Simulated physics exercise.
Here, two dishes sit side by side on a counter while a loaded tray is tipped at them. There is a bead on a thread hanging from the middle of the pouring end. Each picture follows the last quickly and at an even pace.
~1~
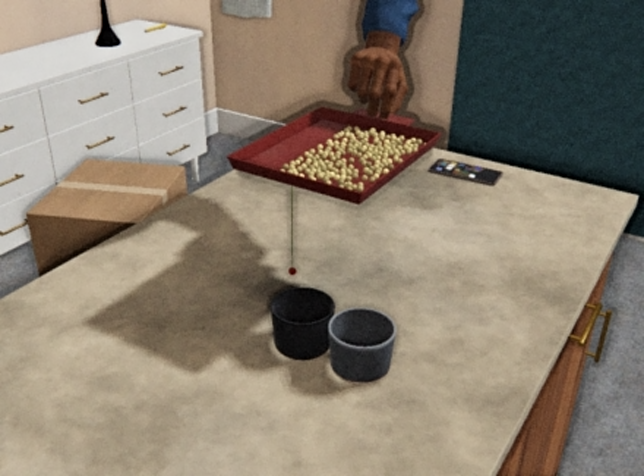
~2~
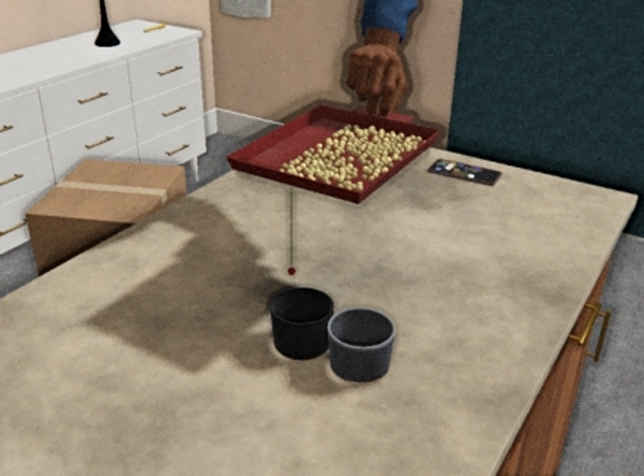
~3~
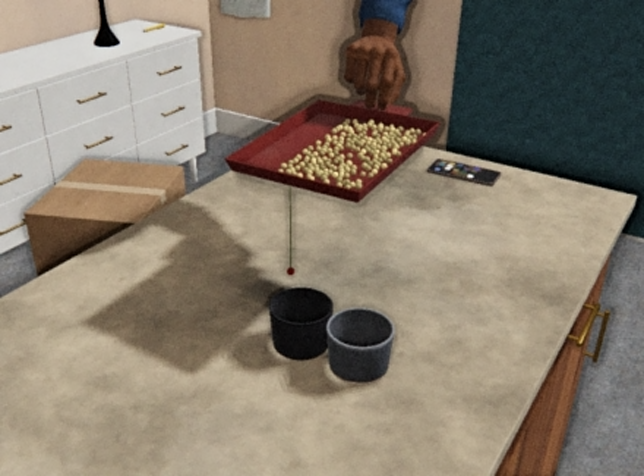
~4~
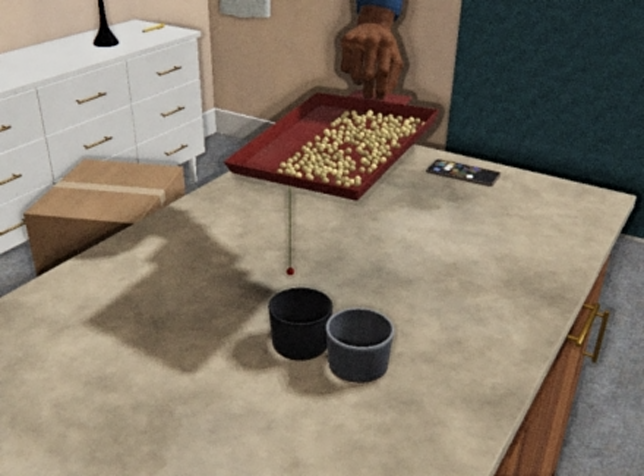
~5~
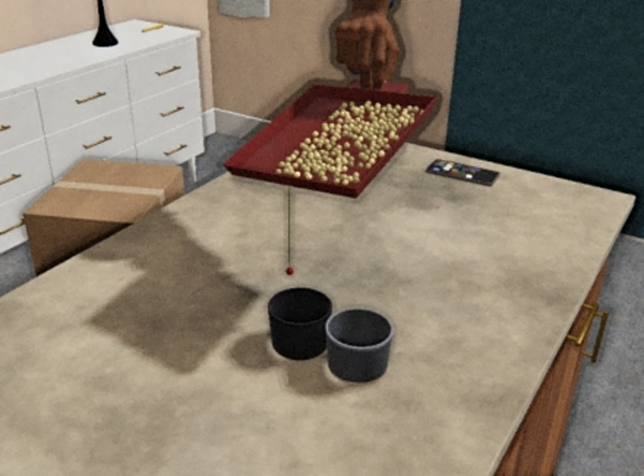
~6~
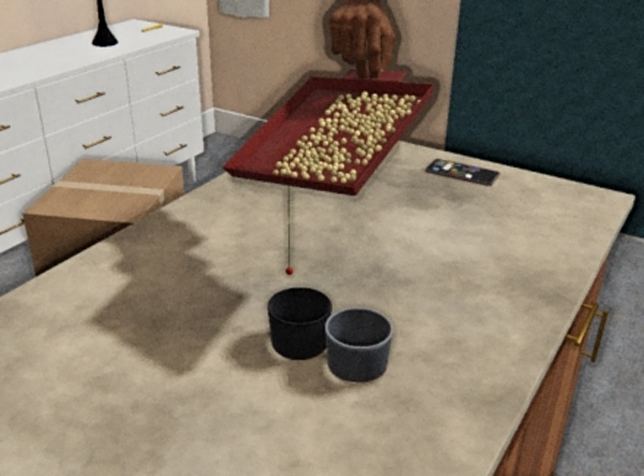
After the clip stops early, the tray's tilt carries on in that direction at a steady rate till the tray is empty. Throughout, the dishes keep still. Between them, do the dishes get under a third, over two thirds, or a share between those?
The dishes will end up with below a third of the load.
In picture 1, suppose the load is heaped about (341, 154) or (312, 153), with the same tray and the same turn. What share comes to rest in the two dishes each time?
About 0 % and 0 %.
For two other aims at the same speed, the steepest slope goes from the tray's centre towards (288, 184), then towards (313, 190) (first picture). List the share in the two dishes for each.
In order: About 40, then 80 percent.
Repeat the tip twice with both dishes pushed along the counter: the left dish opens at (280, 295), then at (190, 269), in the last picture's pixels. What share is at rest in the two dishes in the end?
About 10 and 50 per cent.
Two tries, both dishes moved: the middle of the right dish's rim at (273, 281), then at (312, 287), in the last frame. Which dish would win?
Position 1 - the left-side one; position 2 - the left-side one.
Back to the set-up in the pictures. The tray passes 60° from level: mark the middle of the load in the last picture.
The load is centred about (260, 175).
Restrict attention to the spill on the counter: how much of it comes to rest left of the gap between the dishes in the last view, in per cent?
Close to 100 %.
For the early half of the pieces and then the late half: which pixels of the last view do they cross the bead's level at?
The first part passes (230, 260); everything after passes (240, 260).
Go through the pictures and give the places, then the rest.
Corners of the pouring end at (233, 156) and (360, 190), level; middle of the load at (359, 155), soya beans; left dish at (285, 337); right dish at (345, 361); bead on its thread at (292, 271), in the first picture.
Corners of the pouring end at (232, 156) and (359, 190), level; middle of the load at (358, 154), in the second picture.
Corners of the pouring end at (231, 158) and (357, 189), tipped barely, lowest at the left corner; middle of the load at (358, 150), in the third picture.
Corners of the pouring end at (230, 160) and (356, 187), tipped a little, lowest at the left corner; middle of the load at (357, 144), in the fourth picture.
Corners of the pouring end at (229, 163) and (354, 185), tipped a little, lowest at the left corner; middle of the load at (355, 137), in the fifth picture.
Corners of the pouring end at (228, 165) and (352, 183), tipped clearly, lowest at the left corner; middle of the load at (352, 132); left dish at (282, 337); right dish at (342, 361), in the sixth picture.
Soon after the last picture, tray tipped steeply; most on the tray; a stray few outside both; a small part in the air.
A little later, tray tipped right over; about half on the tray; about a third outside both; a small part in the air.
Later still, tray tipped past a quarter turn; all outside both.
At rest, tray tipped past a quarter turn; none in the right dish; none in the left dish; all outside both.
